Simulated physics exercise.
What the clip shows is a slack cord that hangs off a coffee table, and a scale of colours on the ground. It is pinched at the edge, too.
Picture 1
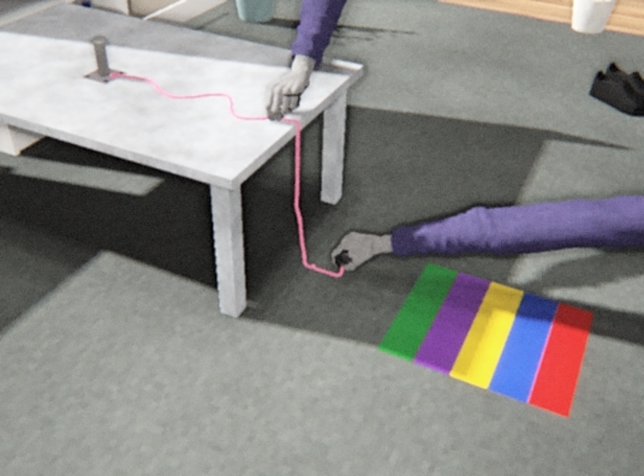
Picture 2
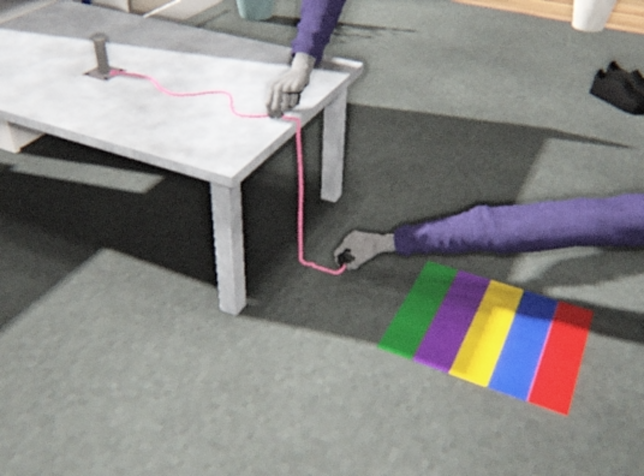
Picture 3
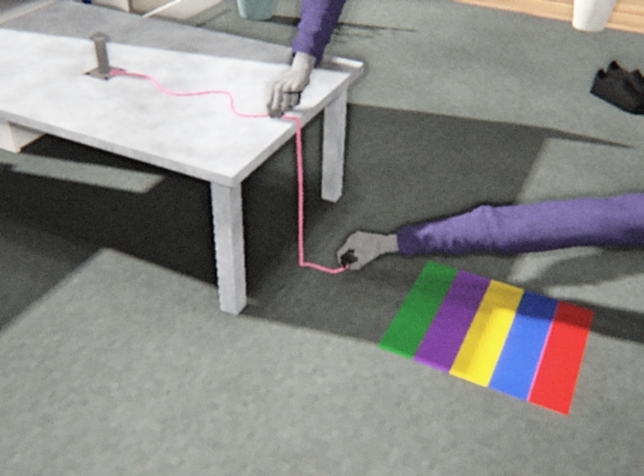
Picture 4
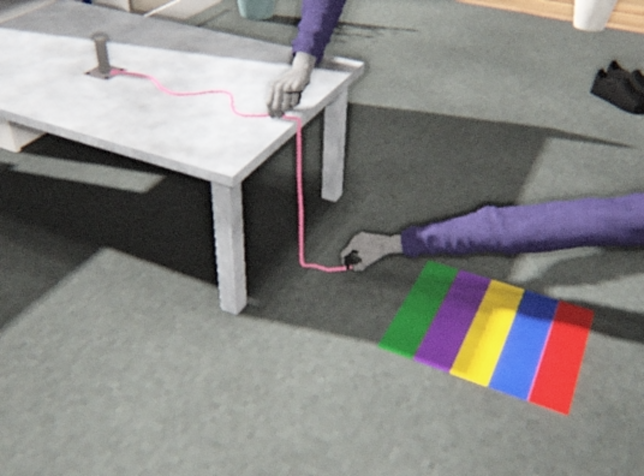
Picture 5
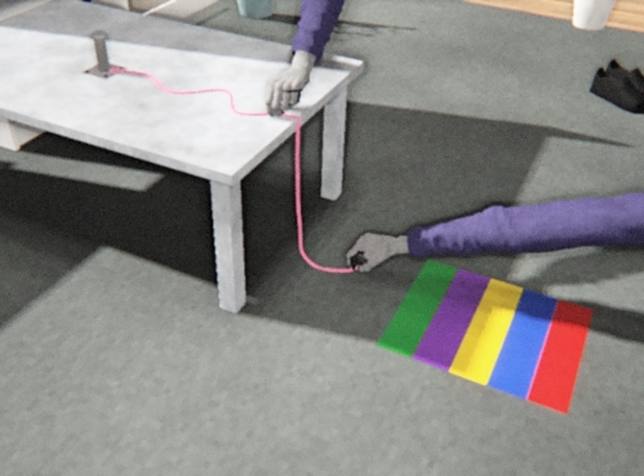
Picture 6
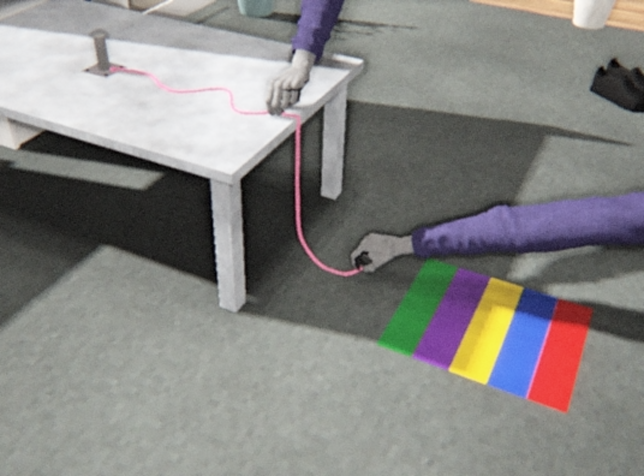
The clip opens on a pink cord running across a pale table, pinched at the edge by one hand, its slack hanging to a second hand near the floor. The lower hand draws the cord's end slightly right toward the green band of a coloured strip, and the hanging part shifts into a smoother curve.
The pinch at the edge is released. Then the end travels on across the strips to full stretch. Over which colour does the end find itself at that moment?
I would say over yellow.
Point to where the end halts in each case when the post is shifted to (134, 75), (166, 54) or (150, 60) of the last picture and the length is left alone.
Close to (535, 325), (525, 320) and (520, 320) in that order.
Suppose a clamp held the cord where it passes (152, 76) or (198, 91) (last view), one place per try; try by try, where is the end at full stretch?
I'd put it around (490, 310) the first time and around (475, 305) the second.
A little later, end near (426, 289); over green.
Next, end near (469, 303); over purple.
When it is tight, end near (495, 312); over yellow. It gets as far as the yellow strip.
